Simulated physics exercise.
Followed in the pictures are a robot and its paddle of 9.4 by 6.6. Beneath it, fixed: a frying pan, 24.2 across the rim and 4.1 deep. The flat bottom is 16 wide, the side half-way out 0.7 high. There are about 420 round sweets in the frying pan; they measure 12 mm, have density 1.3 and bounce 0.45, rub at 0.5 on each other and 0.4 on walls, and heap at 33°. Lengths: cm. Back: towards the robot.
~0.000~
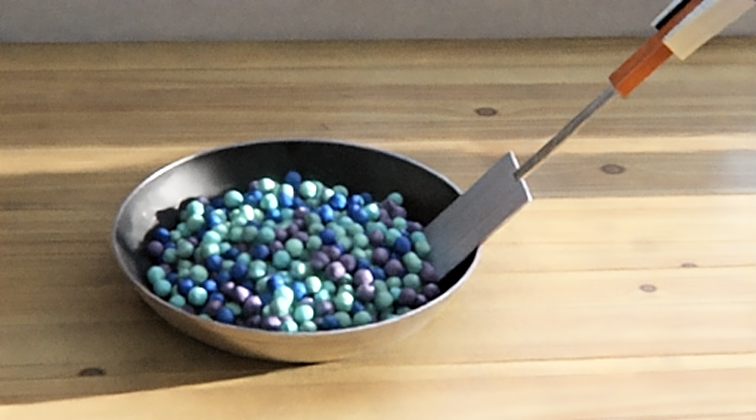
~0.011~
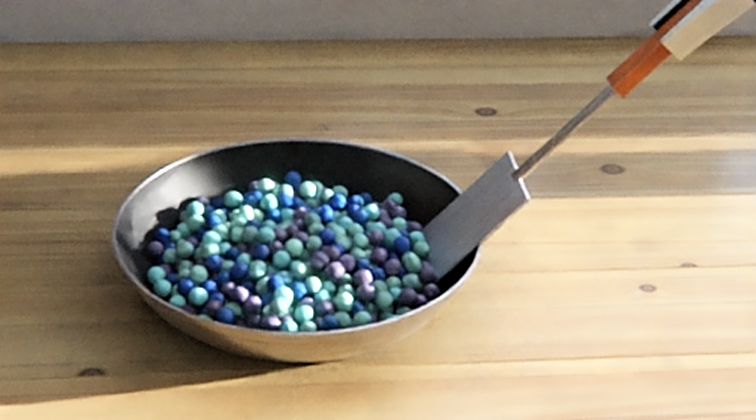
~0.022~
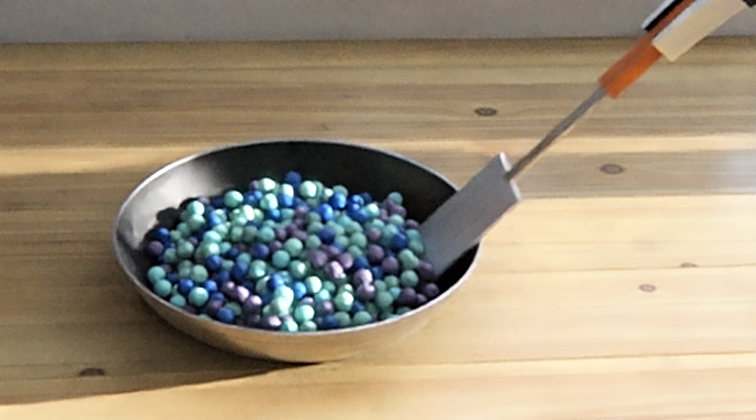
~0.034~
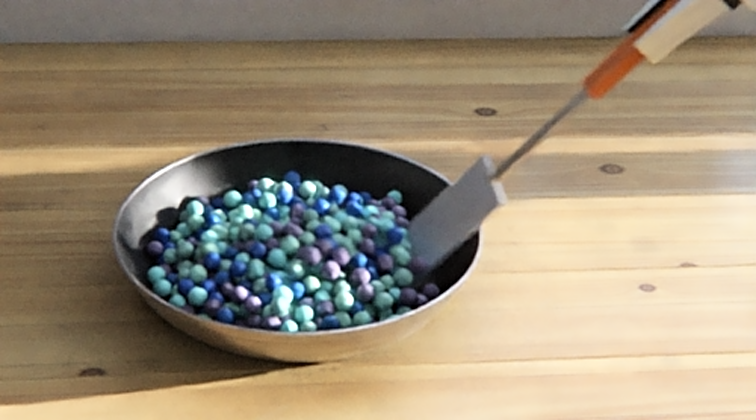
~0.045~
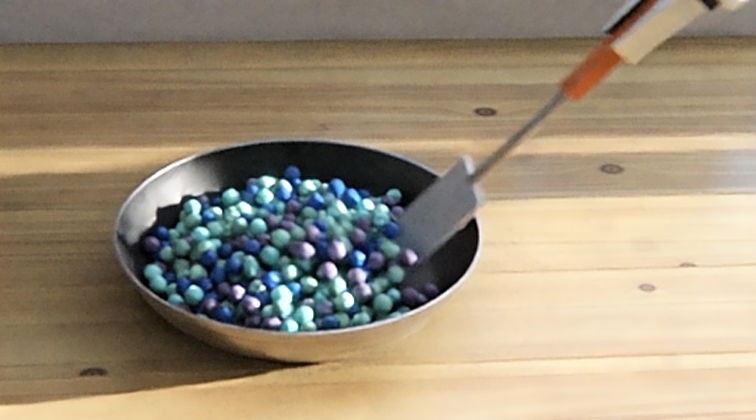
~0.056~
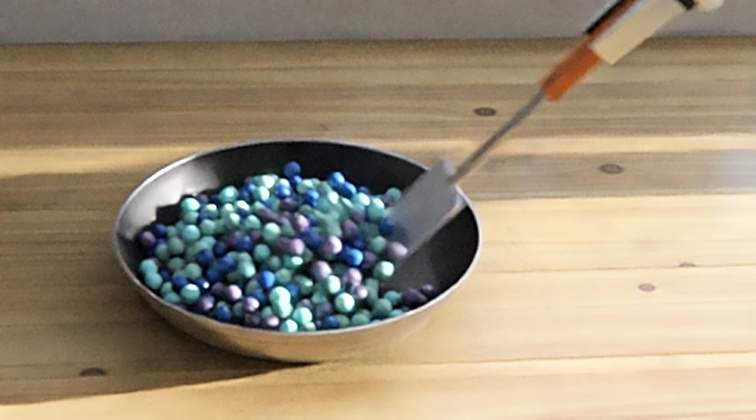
A pale wooden plank surface with a grey strip behind it is seen from slightly above, in a view that stays still. A dark-lined frying pan with a metallic outside holds a heap of blue, mint-green and purple balls, and a flat grey paddle on an orange, white and black robot arm slants in from the upper right. The paddle rests at first, then slides left into the balls, shifting them slightly leftward and upward.
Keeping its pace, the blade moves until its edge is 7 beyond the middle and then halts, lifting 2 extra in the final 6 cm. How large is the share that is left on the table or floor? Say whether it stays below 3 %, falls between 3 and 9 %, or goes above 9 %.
It goes above 9 %.
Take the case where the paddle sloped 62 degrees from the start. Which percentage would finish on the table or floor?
Somewhere around 25 per cent would end on the table or floor.
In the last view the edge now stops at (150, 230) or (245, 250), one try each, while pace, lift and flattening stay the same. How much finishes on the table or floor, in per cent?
About 35 and 10 per cent.
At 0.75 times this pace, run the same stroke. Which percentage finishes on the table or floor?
Around 15 percent would finish on the table or floor.
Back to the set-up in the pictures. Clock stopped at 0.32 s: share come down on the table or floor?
Around 20 percent.
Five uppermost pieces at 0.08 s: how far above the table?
Height: Approx. 7 cm.
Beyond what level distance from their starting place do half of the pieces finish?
Distance: Near 3 cm.
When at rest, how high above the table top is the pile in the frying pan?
4.5 cm.
After 0.08 s, sloping 48°, highest piece 7 above the table; 425 in the frying pan.
After 0.11 s, sloping 48°, highest piece 8 above the table; 425 in the frying pan.
After 0.32 s, sloping 48°, highest piece 11 above the table; 334 in the frying pan, 79 on the table or floor, 12 on the blade or in flight.
After 1.37 s, sloping 48°, highest piece 4 above the table; 334 in the frying pan, 91 on the table or floor.
In the end, 334 in the frying pan, 91 on the table or floor. That is 21 % on the table or floor.
